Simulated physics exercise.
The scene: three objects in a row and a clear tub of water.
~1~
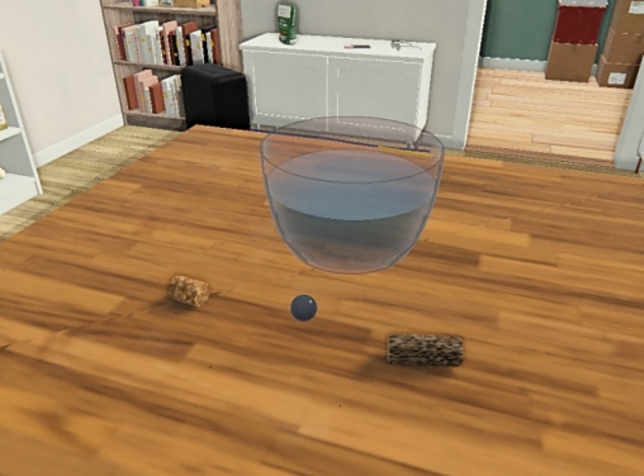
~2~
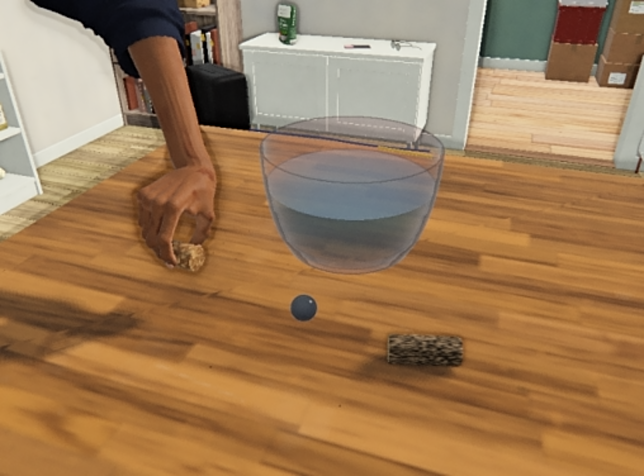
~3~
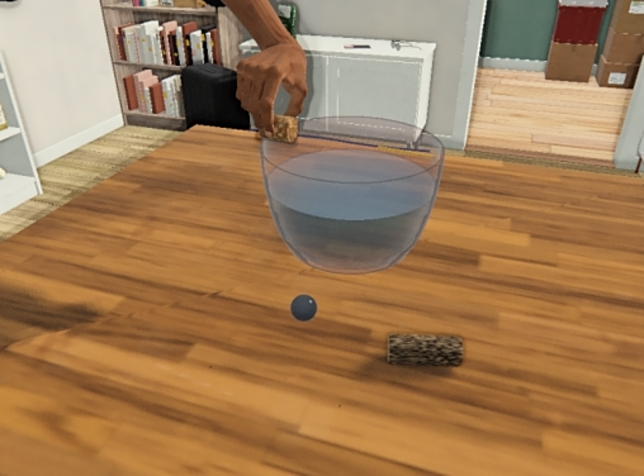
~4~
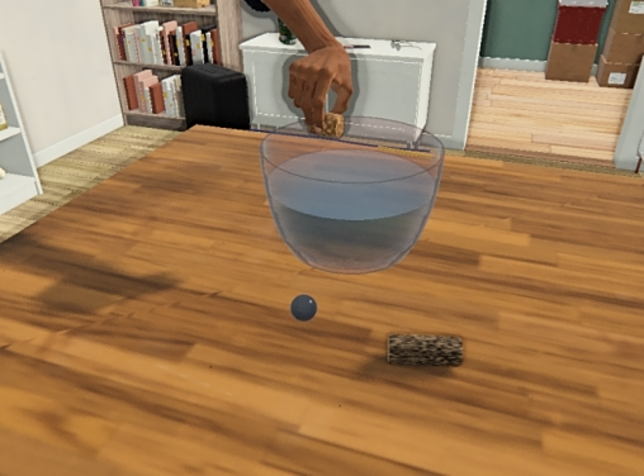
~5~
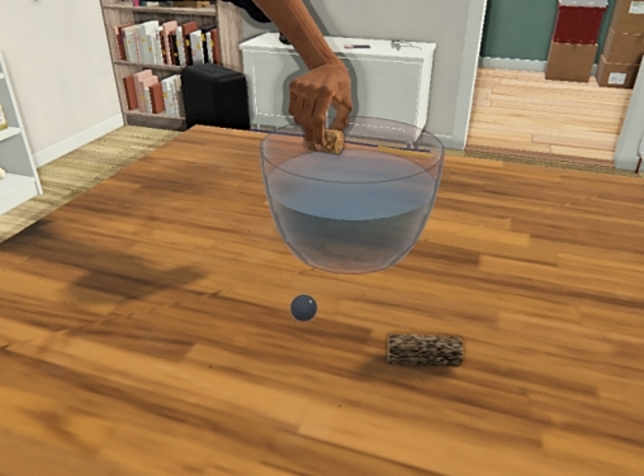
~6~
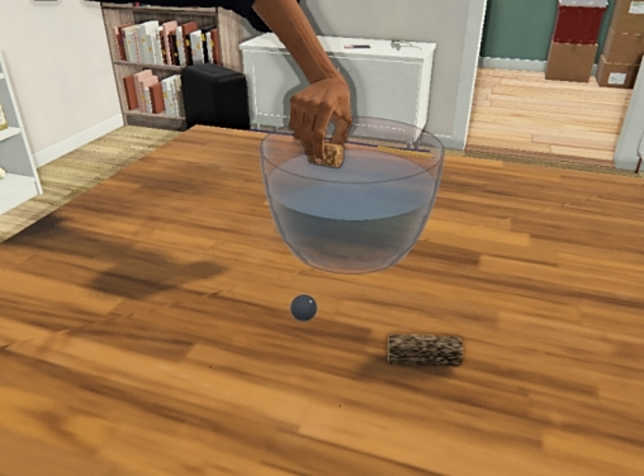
The footage shows a cork, a dark marble and a piece of branch beside a clear tub of water; a hand picks up the cork, carries it right over the tub and lowers it to just above the water.
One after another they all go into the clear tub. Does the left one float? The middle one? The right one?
From the left: It floats, it sinks, it floats.
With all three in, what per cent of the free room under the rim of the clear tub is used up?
Near 2 in a hundred.
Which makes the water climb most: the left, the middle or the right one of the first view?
It is the right one.
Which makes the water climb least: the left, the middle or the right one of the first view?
It is the left one.
Shortly, the cork bobs at the top.
Then, the glass marble ends at the bottom.
At the finish, the piece of branch bobs at the top; afloat, cork and piece of branch.
